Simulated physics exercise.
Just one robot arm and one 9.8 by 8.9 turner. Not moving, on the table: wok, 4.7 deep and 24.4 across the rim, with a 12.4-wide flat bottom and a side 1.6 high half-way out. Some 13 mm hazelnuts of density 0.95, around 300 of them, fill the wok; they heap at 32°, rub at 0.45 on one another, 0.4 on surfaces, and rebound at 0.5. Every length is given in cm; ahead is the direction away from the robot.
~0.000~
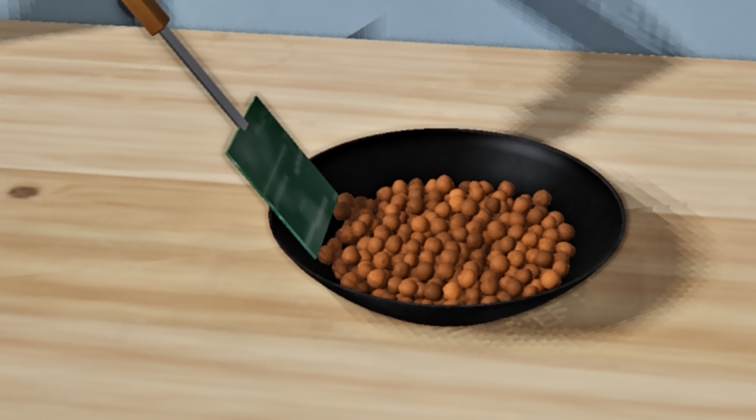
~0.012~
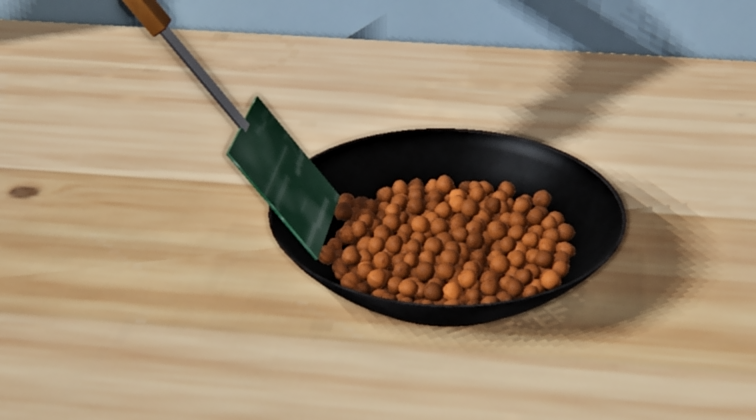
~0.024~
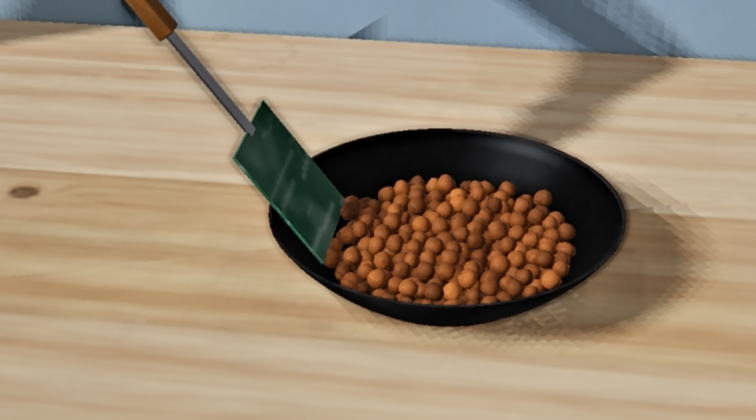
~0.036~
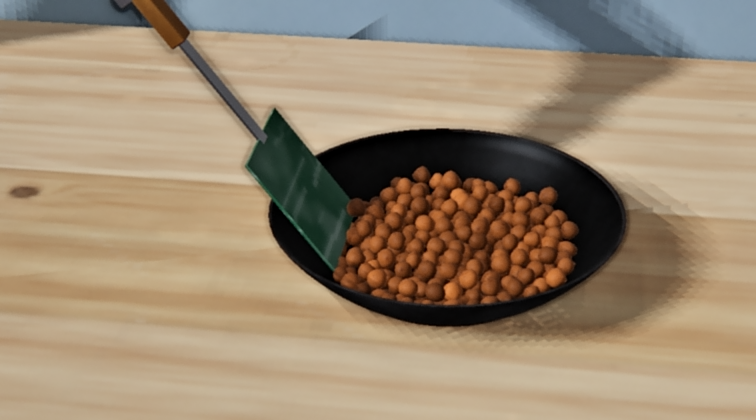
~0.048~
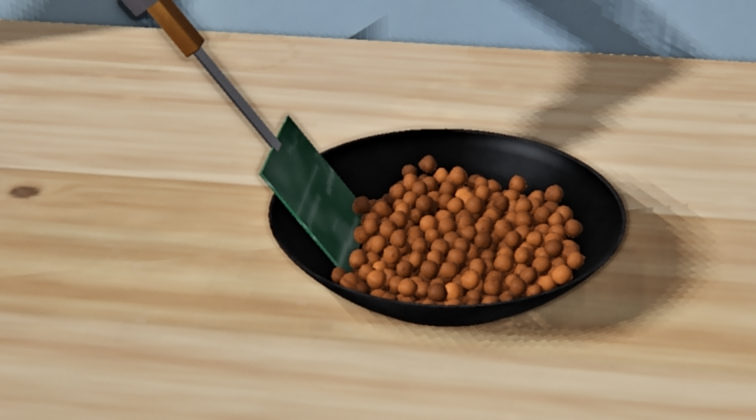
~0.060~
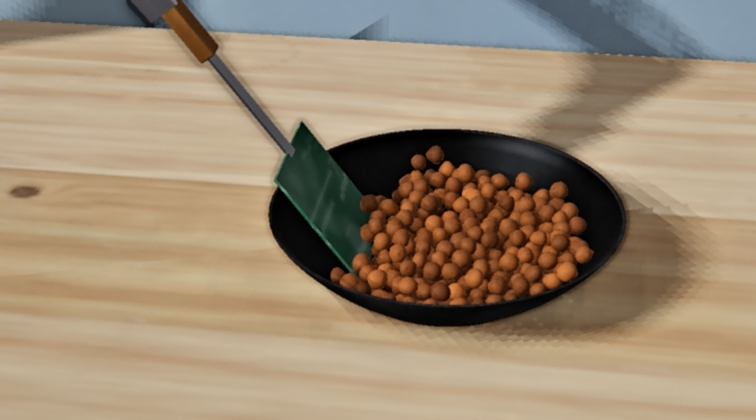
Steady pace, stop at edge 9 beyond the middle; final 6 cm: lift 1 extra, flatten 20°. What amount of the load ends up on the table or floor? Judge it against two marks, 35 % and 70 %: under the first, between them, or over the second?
Between them, so from 35 to 70 %.
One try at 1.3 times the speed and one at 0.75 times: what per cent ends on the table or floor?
Near 55 and near 40 percent respectively.
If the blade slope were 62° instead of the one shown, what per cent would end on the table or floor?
Somewhere around 50 per cent would end on the table or floor.
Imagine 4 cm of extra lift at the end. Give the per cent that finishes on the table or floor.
Close to 40 in a hundred.
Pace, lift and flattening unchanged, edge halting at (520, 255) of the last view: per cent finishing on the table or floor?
10 %, roughly.
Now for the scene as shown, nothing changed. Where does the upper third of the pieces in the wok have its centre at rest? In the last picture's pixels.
Around (526, 248).
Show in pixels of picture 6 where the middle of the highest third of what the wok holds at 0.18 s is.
Centre: Roughly (556, 216) in the last picture.
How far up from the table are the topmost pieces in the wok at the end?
Top of the heap: Roughly 5.5 cm above the table top.
After 0.12 s, sloping 53°, highest piece 6 above the table; 305 in the wok.
After 0.18 s, sloping 47°, highest piece 7 above the table; 302 in the wok, 3 on the blade or in flight.
After 0.42 s, sloping 33°, highest piece 8 above the table; 169 in the wok, 122 on the table or floor, 14 on the blade or in flight.
After 1.47 s, sloping 33°, highest piece 5 above the table; 169 in the wok, 136 on the table or floor.
In the end, 169 in the wok, 136 on the table or floor. That is 45 % on the table or floor.
